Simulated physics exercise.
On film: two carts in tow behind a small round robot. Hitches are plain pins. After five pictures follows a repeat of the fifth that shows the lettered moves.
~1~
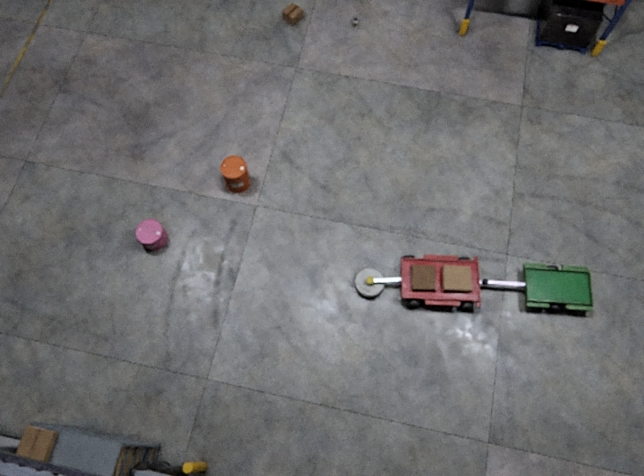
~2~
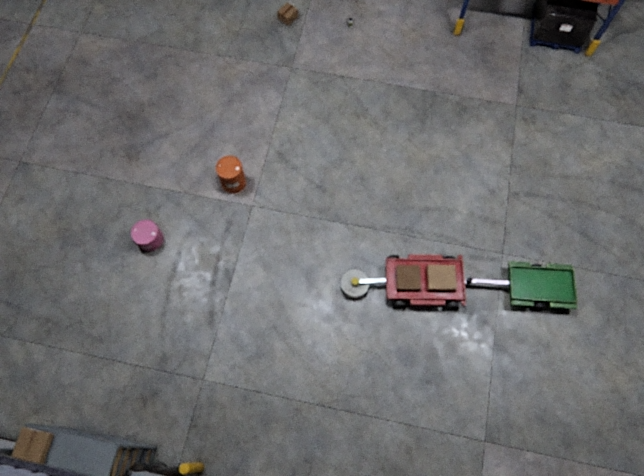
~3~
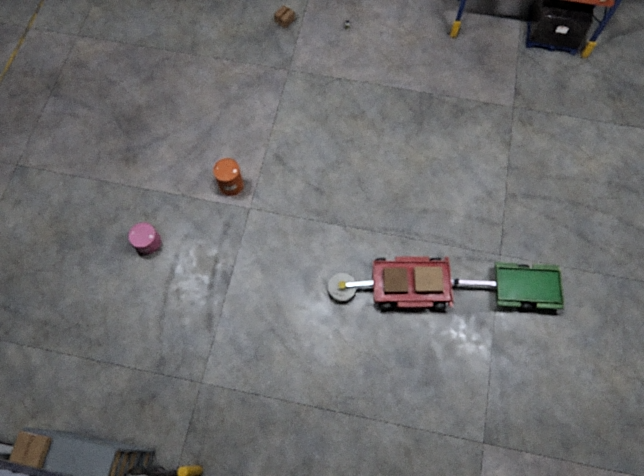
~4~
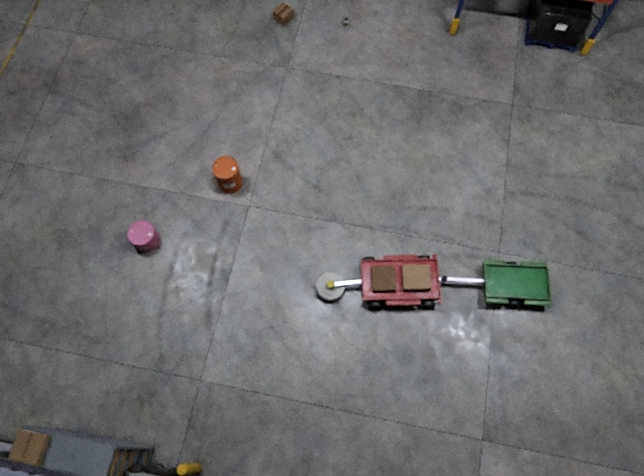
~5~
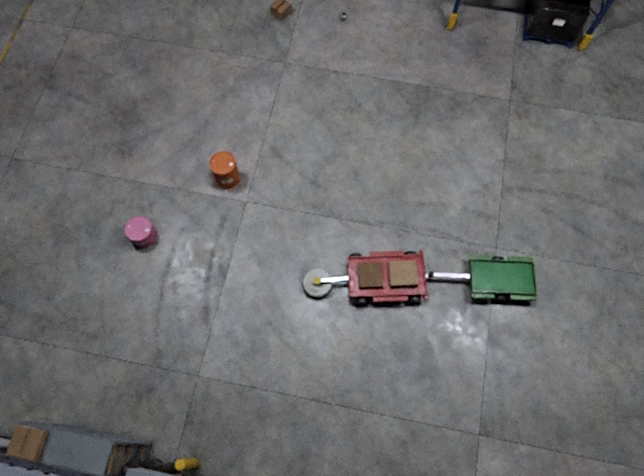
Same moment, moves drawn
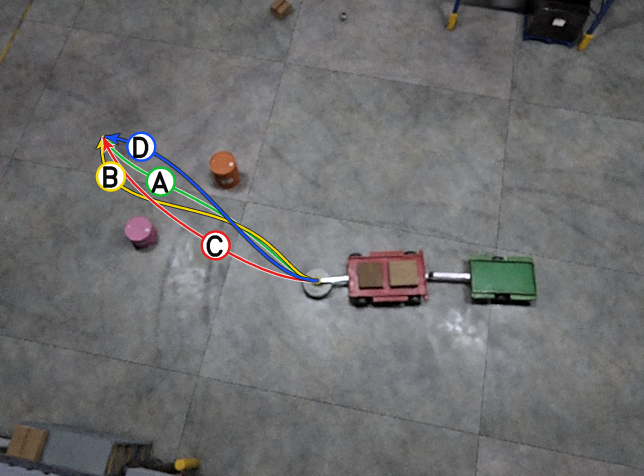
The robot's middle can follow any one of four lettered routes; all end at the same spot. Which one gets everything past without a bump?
The robot should drive A.
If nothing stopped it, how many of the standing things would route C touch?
It touches one.
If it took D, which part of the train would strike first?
The red cart.
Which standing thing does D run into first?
First the orange drum.
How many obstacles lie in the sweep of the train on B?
One.
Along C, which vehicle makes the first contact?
It is the red cart.
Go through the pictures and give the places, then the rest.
Red cart (440, 280); green cart (558, 286); orange drum (238, 182), in the first picture.
Robot (355, 283); red cart (425, 279); green cart (542, 284); orange drum (234, 182), in the second picture.
Robot (342, 287); red cart (412, 281); green cart (529, 285); orange drum (231, 185), in the third picture.
Robot (331, 286); red cart (400, 279); green cart (517, 282); orange drum (230, 183), in the fourth picture.
Robot (317, 283); red cart (387, 276); green cart (503, 277); orange drum (228, 178); pink tub (144, 236), in the fifth picture.
On the copy, A from (317, 281) via (203, 203) to (103, 136); B from (317, 281) via (193, 211) to (103, 136); C from (317, 281) via (187, 227) to (103, 138); D from (317, 281) via (209, 199) to (106, 137).
On A. First, robot (239, 228), last cart (409, 275).
Then, robot (161, 184), last cart (314, 254).
Finally, robot (105, 140), last cart (238, 221); nothing has been touched.
By contrast, B meets the pink tub; C meets the pink tub; D meets the orange drum.
